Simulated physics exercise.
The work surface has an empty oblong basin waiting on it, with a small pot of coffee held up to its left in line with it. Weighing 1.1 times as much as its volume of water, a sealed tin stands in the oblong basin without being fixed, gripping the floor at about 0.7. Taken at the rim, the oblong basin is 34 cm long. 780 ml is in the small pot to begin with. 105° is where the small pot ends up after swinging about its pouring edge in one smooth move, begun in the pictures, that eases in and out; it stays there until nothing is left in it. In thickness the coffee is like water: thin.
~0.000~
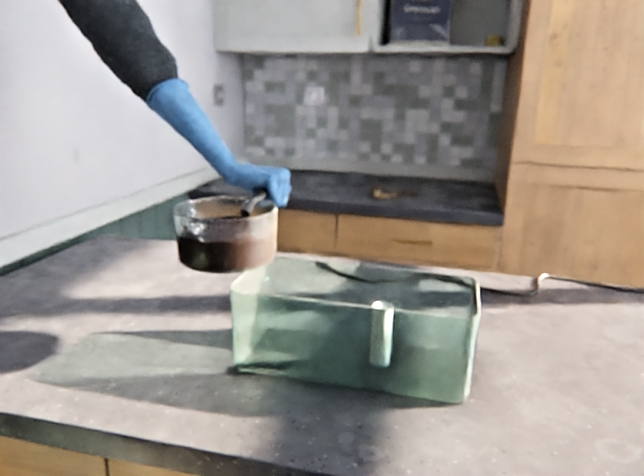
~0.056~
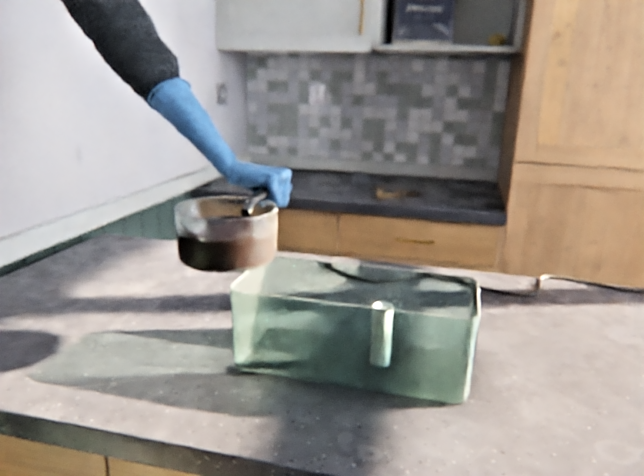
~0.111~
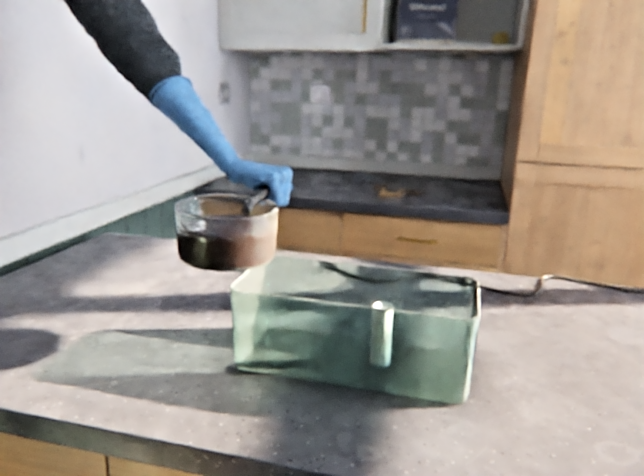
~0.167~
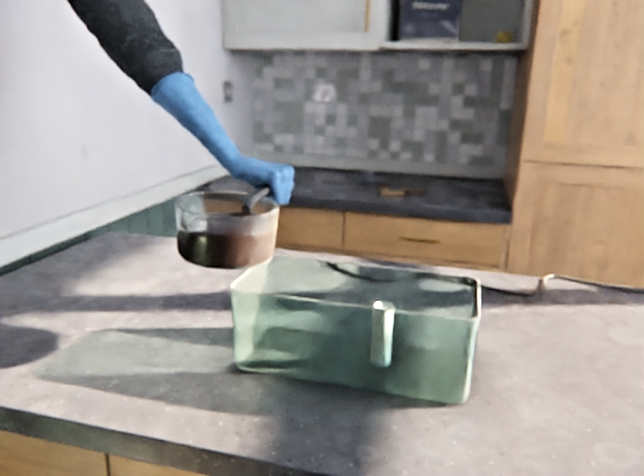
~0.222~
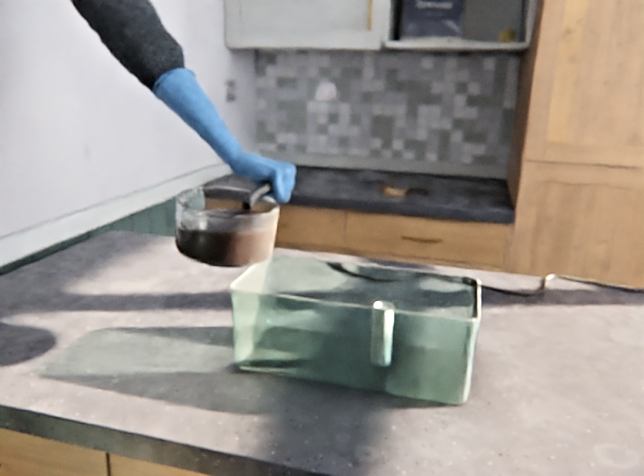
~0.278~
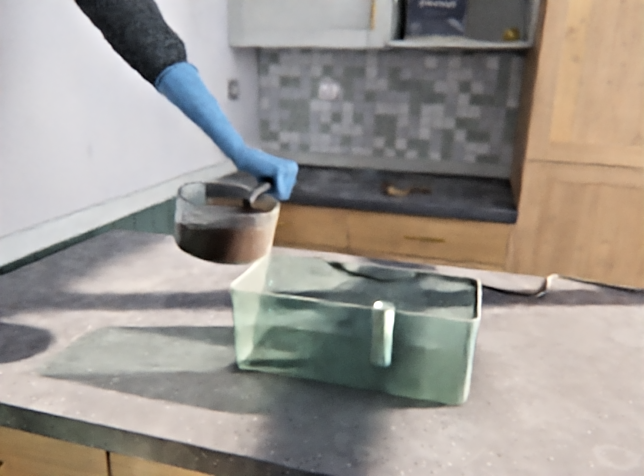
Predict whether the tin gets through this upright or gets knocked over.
Upright.
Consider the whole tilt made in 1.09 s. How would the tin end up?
It stays steady, then.
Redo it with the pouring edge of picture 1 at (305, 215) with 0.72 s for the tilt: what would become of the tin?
After that, the tin overturns.
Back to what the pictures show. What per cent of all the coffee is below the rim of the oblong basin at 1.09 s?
Around 66 in a hundred.
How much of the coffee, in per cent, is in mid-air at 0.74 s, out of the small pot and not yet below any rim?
Around 22 in a hundred.
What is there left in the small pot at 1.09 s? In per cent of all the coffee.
16 %.
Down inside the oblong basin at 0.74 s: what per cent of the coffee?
3 %, more or less.
Then, 0.74 s in, the tilt is 62° and 75 per cent is still to pour; the tin stands where it began.
Then, 1.09 s in, the tilt is 96° and 16 per cent is still to pour; the tin stands where it began.
Then, 1.44 s in, the tilt is 105° and 1 per cent is still to pour; the tin stands where it began.
Then, 1.83 s in, the tilt is 105° and 0 per cent is still to pour; the tin stands where it began.
Finally, the tin stands where it began.
